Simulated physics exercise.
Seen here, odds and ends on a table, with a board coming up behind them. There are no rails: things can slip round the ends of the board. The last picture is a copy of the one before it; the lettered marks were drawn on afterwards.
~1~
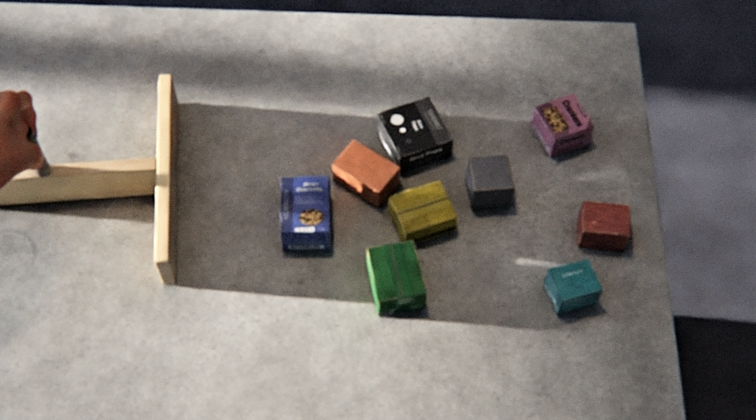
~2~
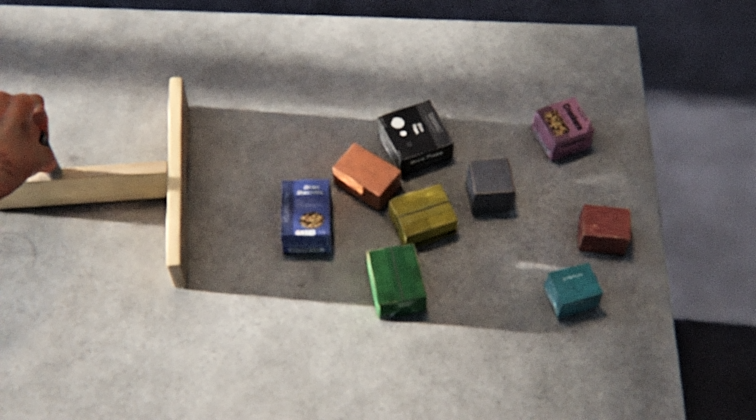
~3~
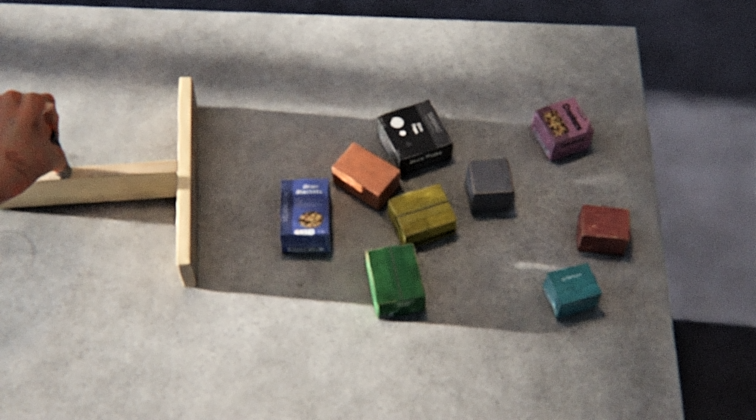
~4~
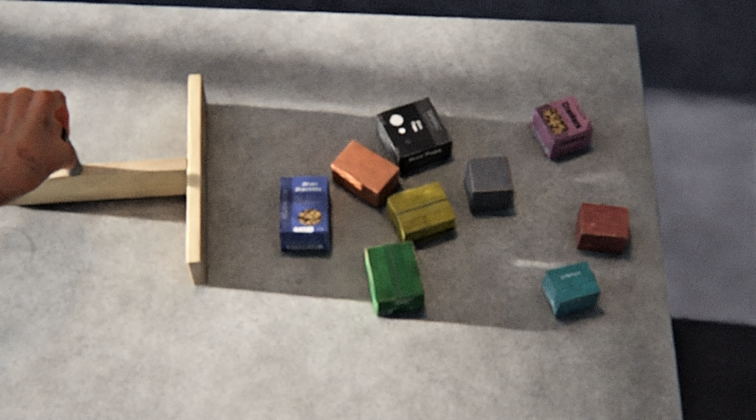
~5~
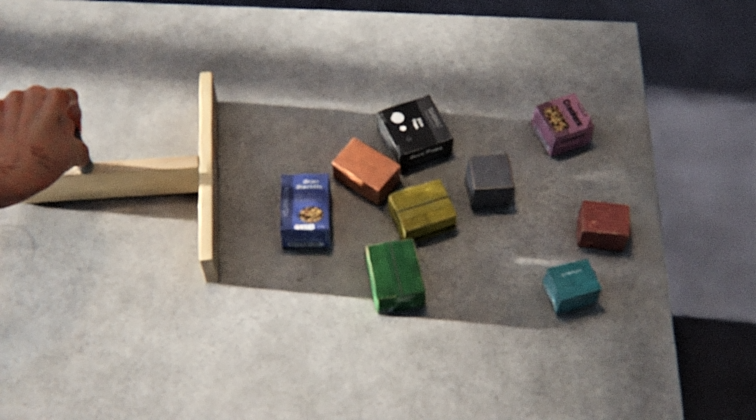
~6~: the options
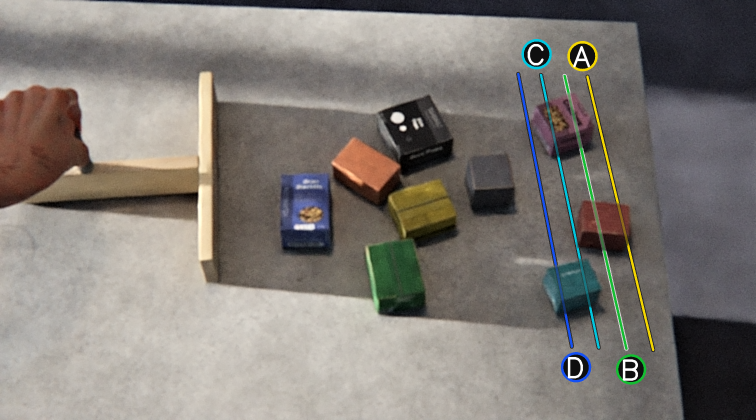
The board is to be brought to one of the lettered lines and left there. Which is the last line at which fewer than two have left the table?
It should halt at C.
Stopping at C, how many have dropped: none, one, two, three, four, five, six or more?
One.
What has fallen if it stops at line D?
The red block.
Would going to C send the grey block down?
No.
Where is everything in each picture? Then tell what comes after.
In the first frame, red block (604, 226); turquoise box (573, 287); blue packet (306, 213).
In the second frame, board (174, 166); orange block (367, 177).
In the third frame, board (184, 165); green box (396, 280).
In the fourth frame, board (195, 163); yellow box (421, 214).
In the fifth frame, board (206, 161); red block (604, 225); turquoise box (572, 286); blue packet (306, 210).
On the marked copy, A at (618, 202); B at (593, 201); C at (568, 200); D at (543, 199).
Following C. Soon after the start, board (336, 166); black packet (418, 126); blue packet (372, 217).
Later, board (468, 171); yellow box (553, 217); grey block (547, 166).
In the end, board (569, 176); red block over the edge; turquoise box (664, 290); one fallen.
As for the rest, A drops five; B drops five; D is within the limit but short.
